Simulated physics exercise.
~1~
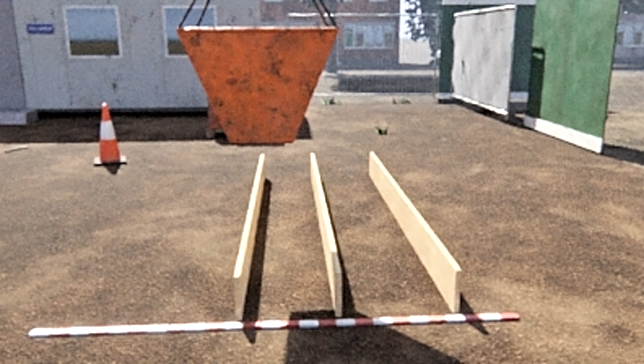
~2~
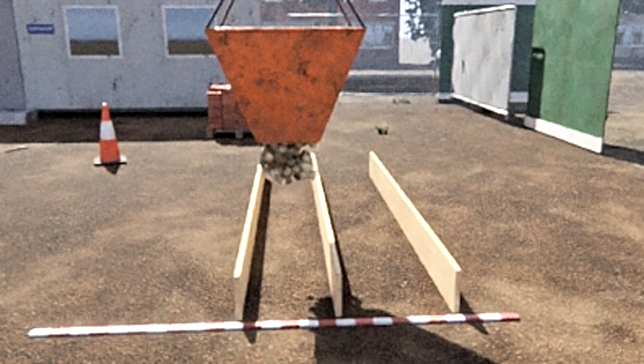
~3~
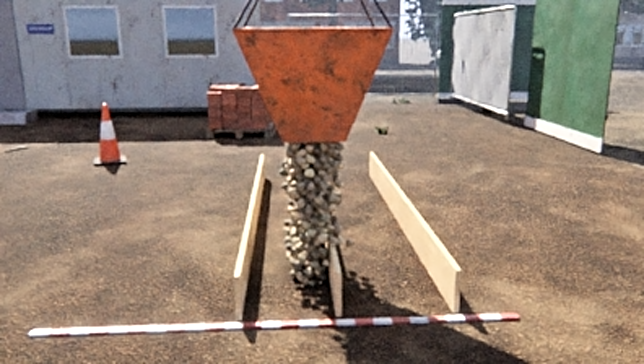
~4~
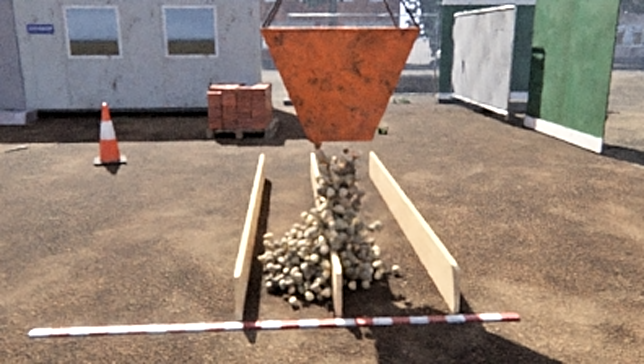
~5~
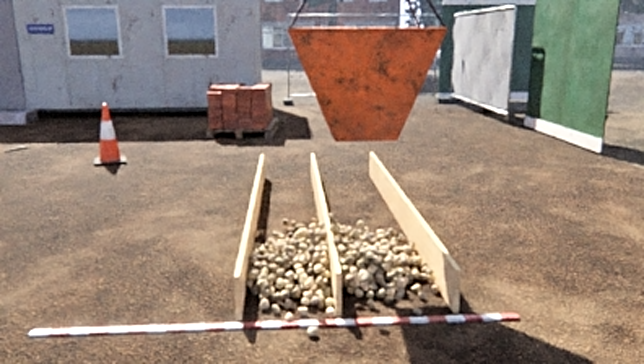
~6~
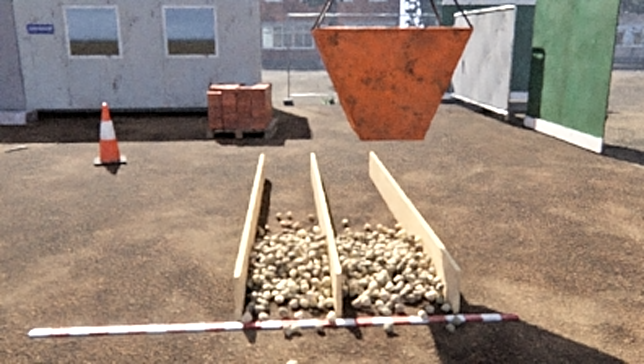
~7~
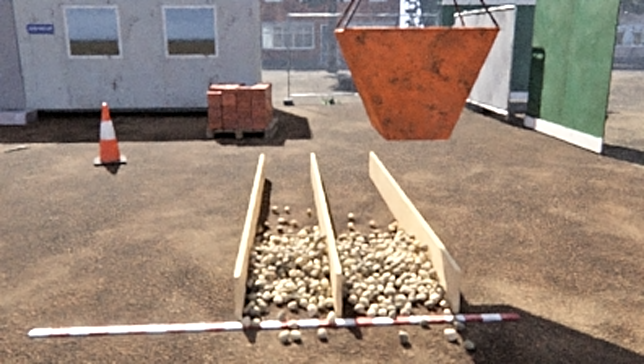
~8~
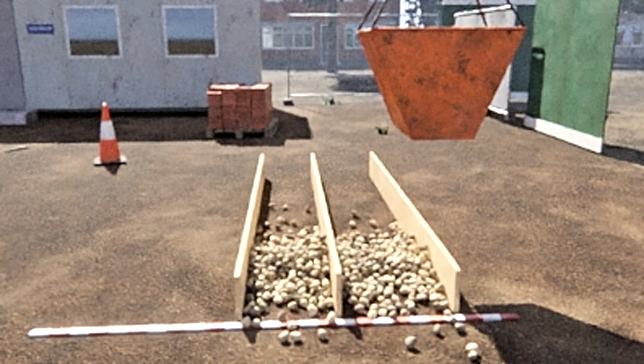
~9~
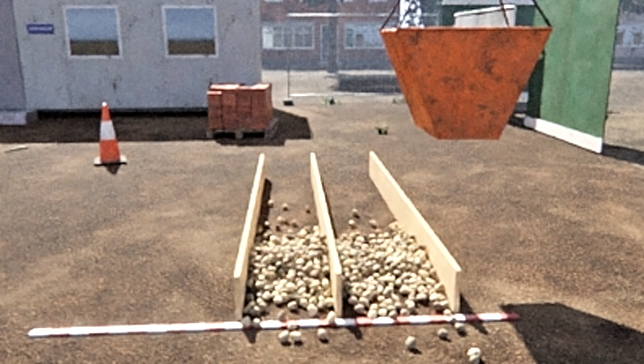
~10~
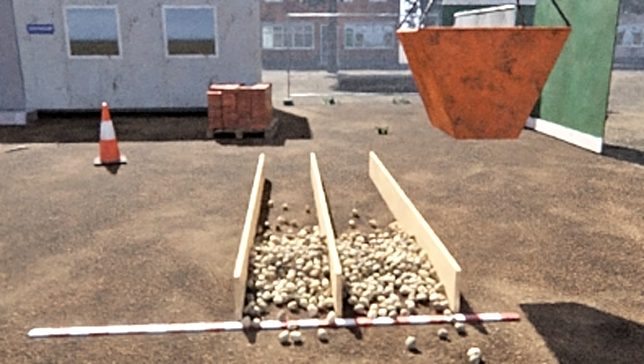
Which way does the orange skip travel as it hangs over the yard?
The orange skip travels to the right, and it keeps going that way after the stones have dropped.
